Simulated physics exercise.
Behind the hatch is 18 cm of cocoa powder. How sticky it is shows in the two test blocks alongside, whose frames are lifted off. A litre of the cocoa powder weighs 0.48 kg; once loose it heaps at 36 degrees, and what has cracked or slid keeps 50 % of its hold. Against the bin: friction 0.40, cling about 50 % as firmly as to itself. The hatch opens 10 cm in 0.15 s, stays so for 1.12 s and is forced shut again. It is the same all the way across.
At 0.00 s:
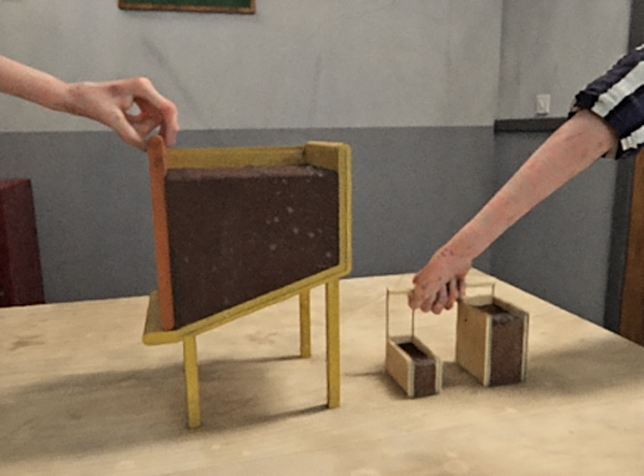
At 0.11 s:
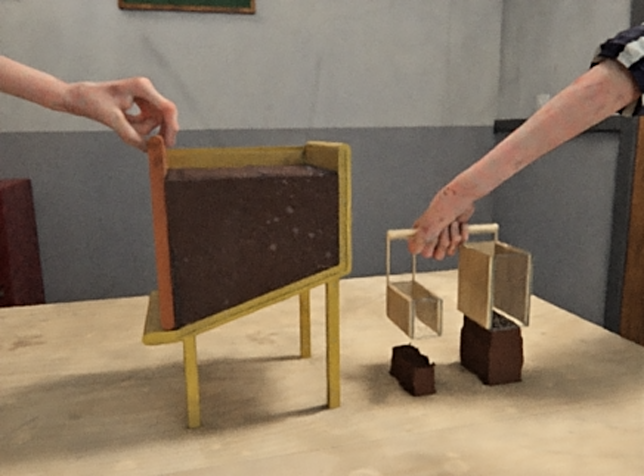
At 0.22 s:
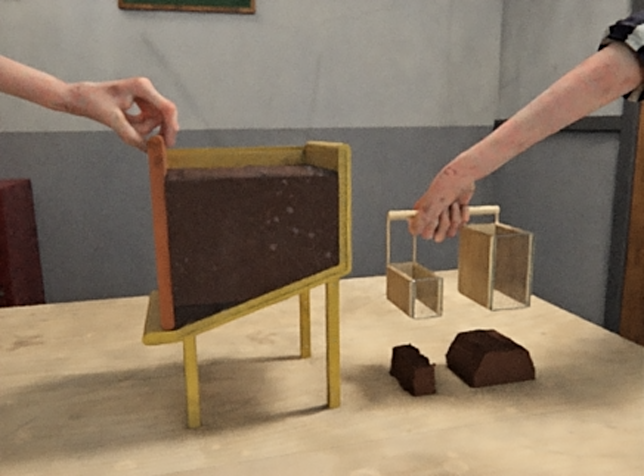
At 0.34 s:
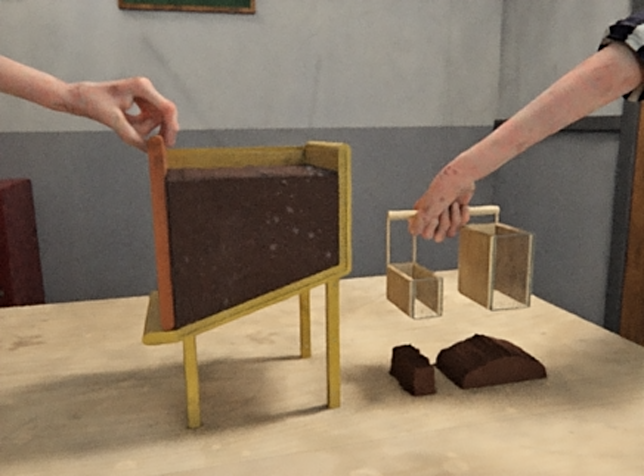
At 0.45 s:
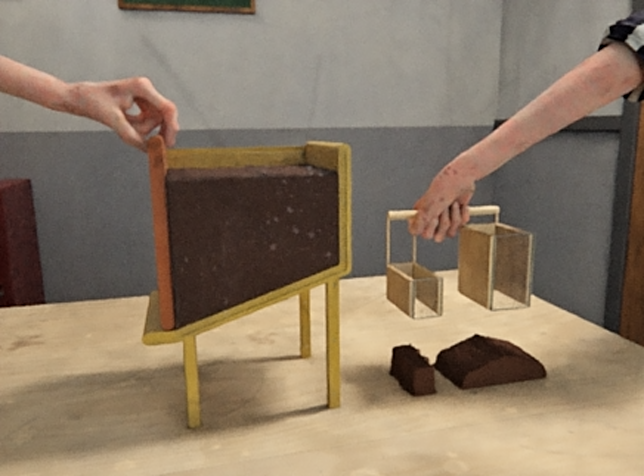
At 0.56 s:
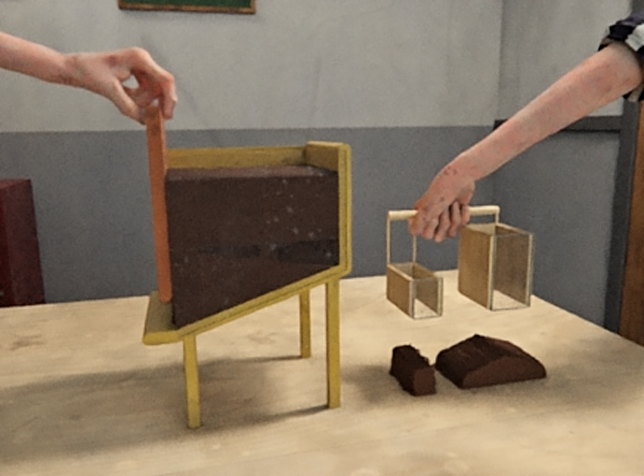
The footage shows a hand lifting two small bottomless boxes off blocks of brown powder; the larger block slumps into a low mound while the smaller barely changes. Another hand then raises the orange hatch of a yellow bin slightly.
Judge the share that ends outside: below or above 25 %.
The result is above 25 %.
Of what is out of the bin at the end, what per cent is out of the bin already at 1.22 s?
About 70 %.
By 0.86 s, the hatch is 10 cm open and 8 % is out.
By 1.22 s, the hatch is 10 cm open and 28 % is out.
By 1.57 s, the hatch is 10 cm open and 36 % is out.
By 1.93 s, the hatch is 2.7 cm open and 40 % is out.
By 2.19 s, at the end, the hatch is shut and 41 % is out.
